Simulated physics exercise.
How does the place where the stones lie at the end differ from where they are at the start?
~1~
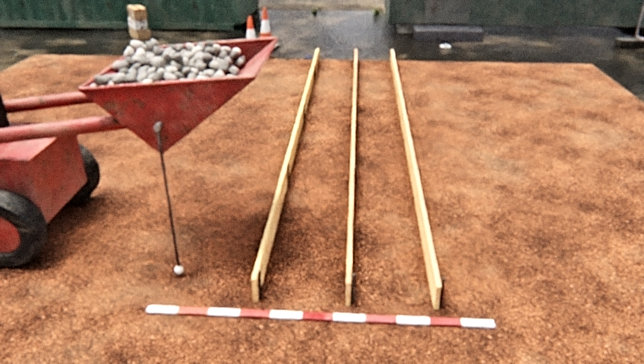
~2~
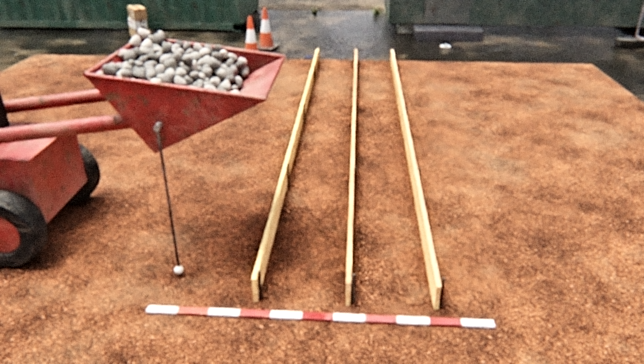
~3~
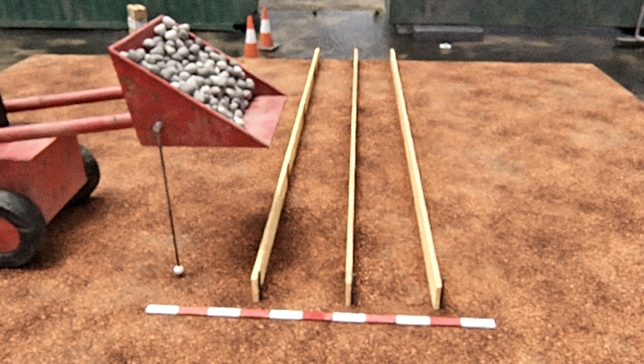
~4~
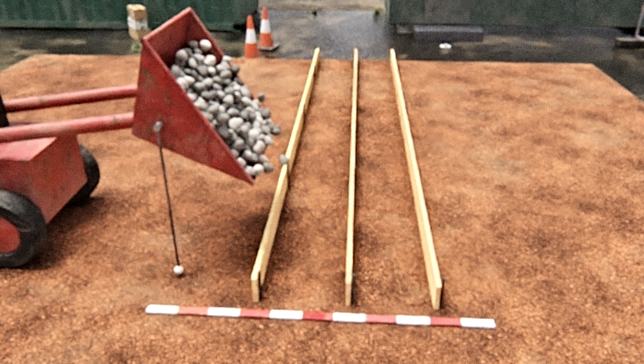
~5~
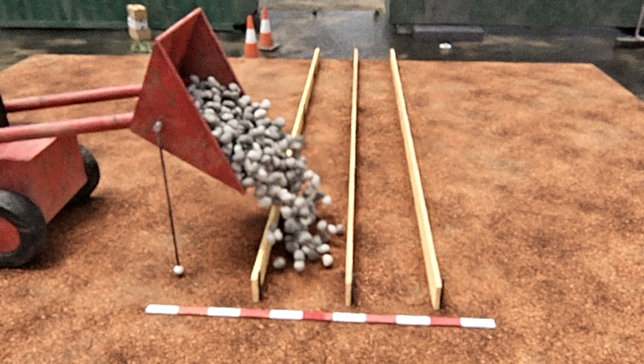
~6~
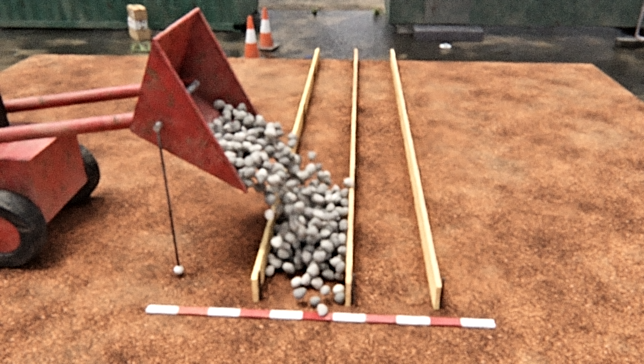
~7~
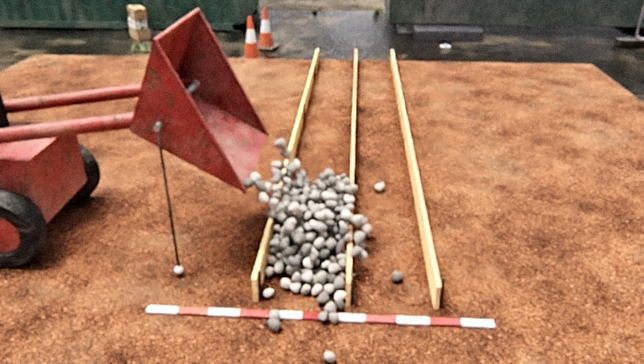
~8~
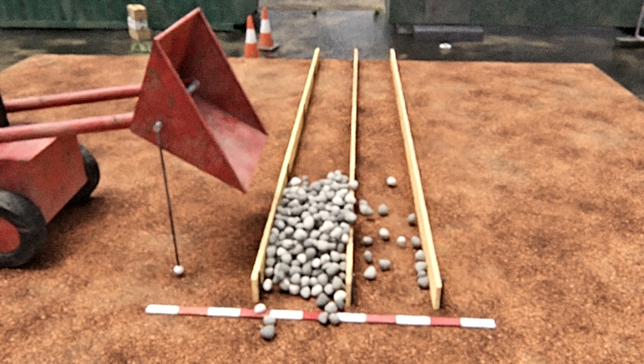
At the start the stones are heaped in the raised red bucket on the left. At the end they lie on the ground lower and further right, mostly piled between the left and middle planks.
